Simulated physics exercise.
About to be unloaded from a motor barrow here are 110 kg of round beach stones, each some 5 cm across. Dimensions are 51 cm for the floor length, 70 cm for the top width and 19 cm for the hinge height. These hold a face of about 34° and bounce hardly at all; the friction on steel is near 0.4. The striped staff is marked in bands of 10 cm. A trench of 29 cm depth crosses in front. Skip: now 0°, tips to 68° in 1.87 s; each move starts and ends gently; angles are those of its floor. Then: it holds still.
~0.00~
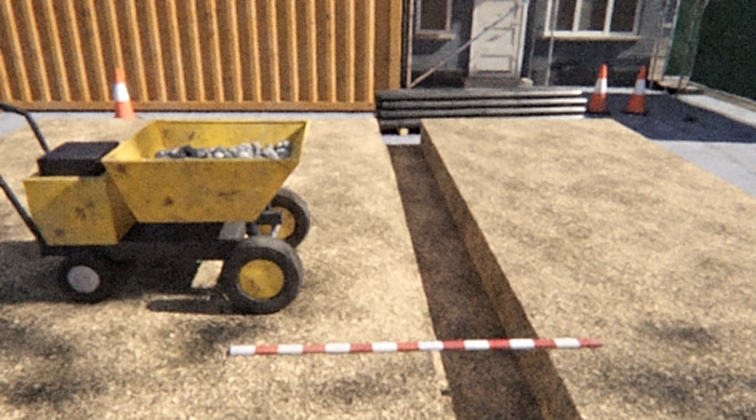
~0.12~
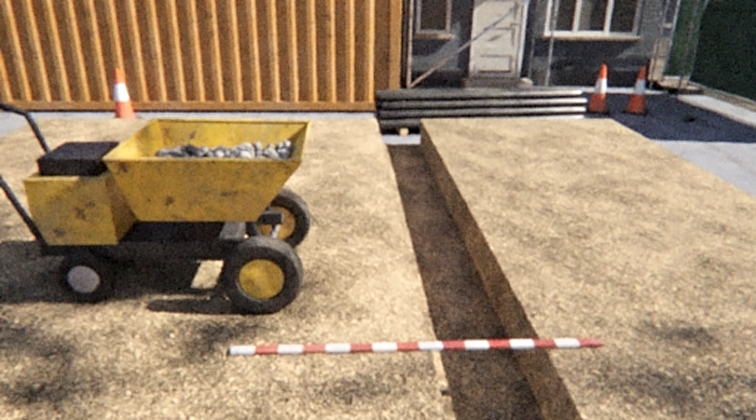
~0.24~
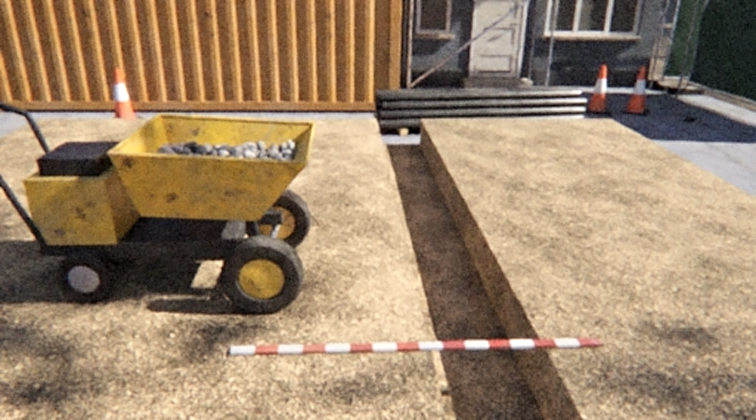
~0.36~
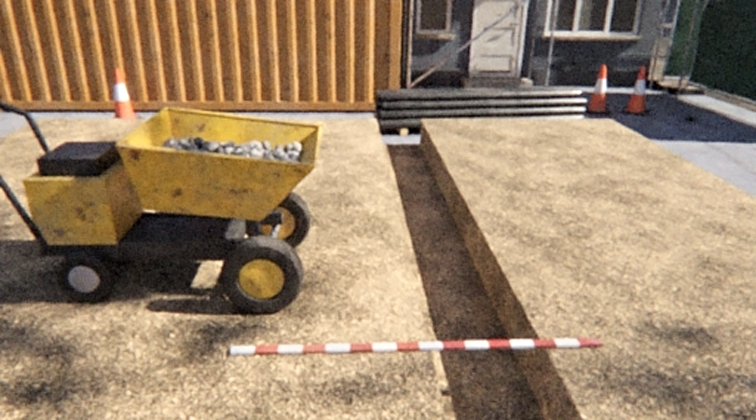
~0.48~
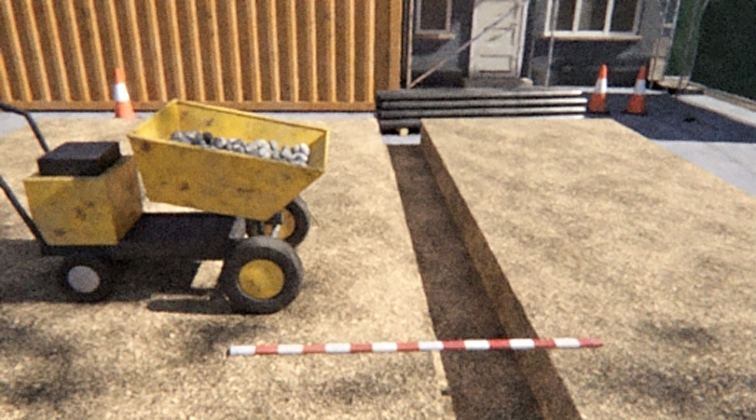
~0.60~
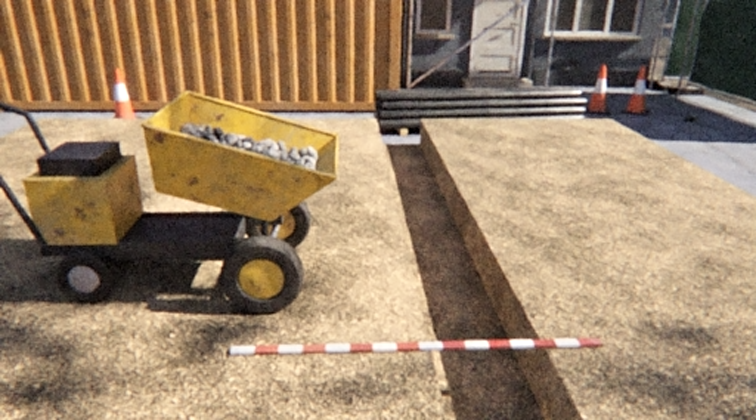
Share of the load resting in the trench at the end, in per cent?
92 per cent.
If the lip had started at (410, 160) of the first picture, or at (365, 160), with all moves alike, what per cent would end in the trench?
Near 60 and near 100 percent.
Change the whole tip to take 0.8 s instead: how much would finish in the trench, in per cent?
Then about 95 per cent.
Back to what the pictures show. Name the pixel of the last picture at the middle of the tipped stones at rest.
Their middle is at about (449, 311).
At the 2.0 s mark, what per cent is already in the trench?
Close to 40 per cent at that time.
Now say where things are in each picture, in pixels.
The skip is at 0°, its lip at (300, 161); the top of the load is at (249, 151), in the first picture.
The skip is at 1°, its lip at (302, 161); the top of the load is at (240, 151); the stones move at 0.1 m/s on average, in the second picture.
Lip at (307, 163), floor tilted 3°, highest stones at (210, 151); the stones move at 0.2 m/s on average, in the third picture.
Lip at (315, 167), floor tilted 7°, highest stones at (200, 147); the stones move at 0.3 m/s on average, in the fourth picture.
Lip at (325, 172), floor tilted 11°, highest stones at (191, 140); the stones move at 0.4 m/s on average, in the fifth picture.
The skip is at 17°, its lip at (336, 178); the top of the load is at (195, 134); the stones move at 0.4 m/s on average, in the sixth picture.
After 1.4 s the floor is at 57°; 100 % in the skip; the foremost stones are at (382, 219).
After 2.0 s the floor is at 68°; 52 % in the skip, 10 % short of the trench, 38 % in the trench; the foremost stones are at (485, 311).
After 2.3 s the floor is at 68°; 25 % in the skip, 12 % short of the trench, 63 % in the trench; the foremost stones are at (494, 308).
After 4.3 s the floor is at 68°; 0 % in the skip, 8 % short of the trench, 92 % in the trench; the foremost stones are at (492, 303).
